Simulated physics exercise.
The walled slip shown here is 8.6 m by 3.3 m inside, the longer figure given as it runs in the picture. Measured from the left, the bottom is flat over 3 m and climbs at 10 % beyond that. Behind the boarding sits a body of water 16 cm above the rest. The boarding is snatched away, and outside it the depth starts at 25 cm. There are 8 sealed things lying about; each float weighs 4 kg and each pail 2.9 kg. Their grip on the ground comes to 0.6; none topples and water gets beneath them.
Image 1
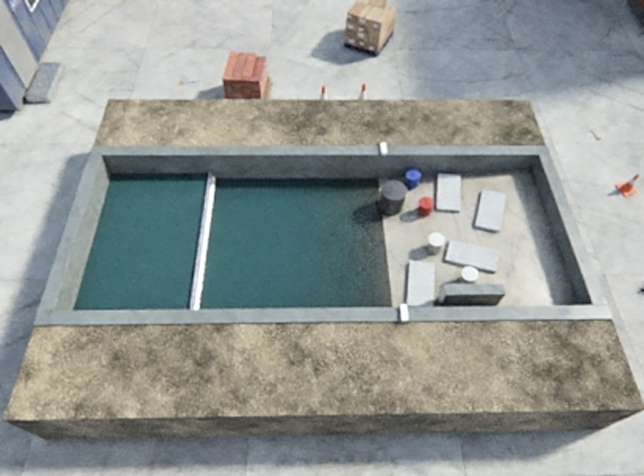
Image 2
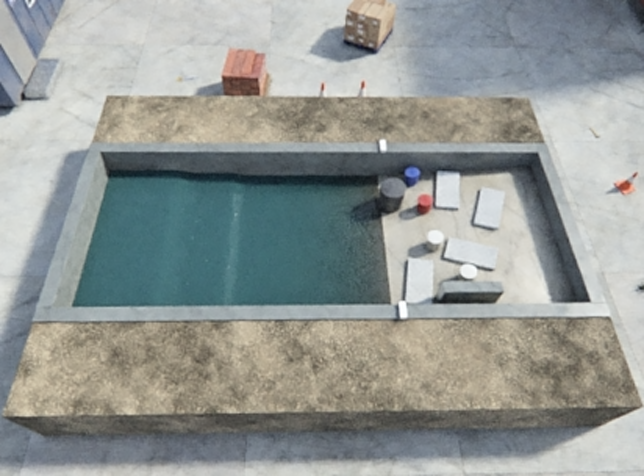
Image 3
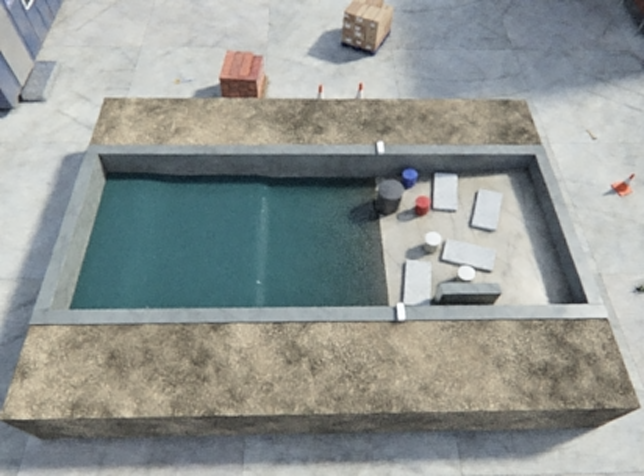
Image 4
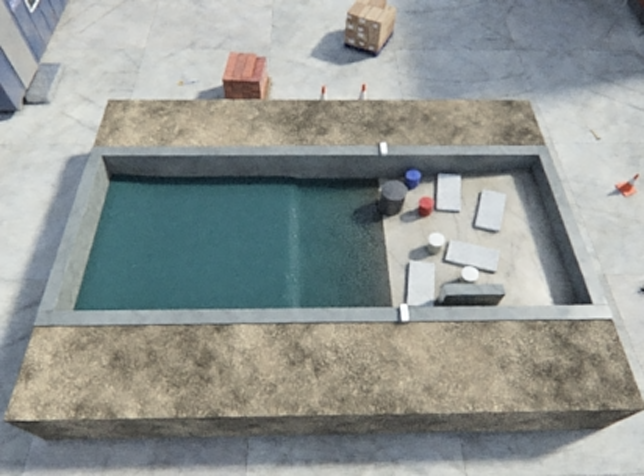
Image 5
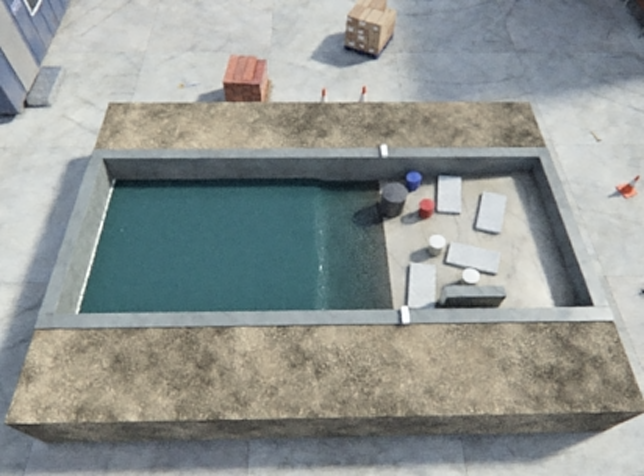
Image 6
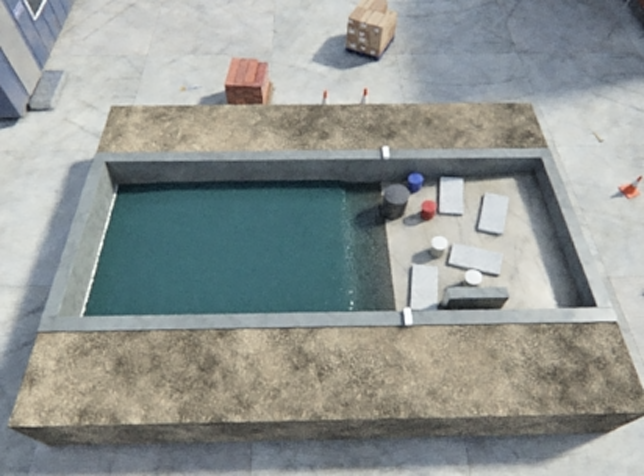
A long walled tank held dark green water beside pails and pale slabs on dry ground; the white board across it vanished, and a faint ripple moved right through the water while the objects stayed still.
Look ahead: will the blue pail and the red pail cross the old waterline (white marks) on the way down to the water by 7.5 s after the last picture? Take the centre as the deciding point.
Lab note - blue pail over the marks, then red pail over the marks.
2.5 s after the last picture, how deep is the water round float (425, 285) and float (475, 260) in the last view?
Around 10 cm and 3 cm.
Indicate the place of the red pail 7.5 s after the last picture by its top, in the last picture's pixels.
(355, 254).
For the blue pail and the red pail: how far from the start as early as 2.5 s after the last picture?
Roughly 40 and 10 cm by then.
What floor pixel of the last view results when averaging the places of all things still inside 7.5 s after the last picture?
I'd put it around (374, 251).
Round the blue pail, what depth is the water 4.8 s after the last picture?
The depth there is around 5 cm.
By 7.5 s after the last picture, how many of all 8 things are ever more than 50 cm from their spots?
Total: 6.
Then, 0.6 s after the last picture the blue pail is near (417, 178), 0.0 m from its start, aground; the red pail is near (430, 206), 0.0 m from its start, aground; 0 of 8 are over the mark; 0 afloat.
Then, 2.5 s after the last picture the blue pail is near (438, 187), 0.4 m from its start, aground; the red pail is near (436, 205), 0.1 m from its start, afloat; 0 of 8 are over the mark; 3 afloat.
Then, 4.8 s after the last picture the blue pail is near (384, 184), 0.7 m from its start, afloat; the red pail is near (413, 208), 0.3 m from its start, afloat; 2 of 8 are over the mark; 6 afloat.
Then, 7.5 s after the last picture the blue pail is near (335, 195), 1.7 m from its start, afloat; the red pail is near (355, 254), 1.8 m from its start, afloat; 6 of 8 are over the mark; 6 afloat.
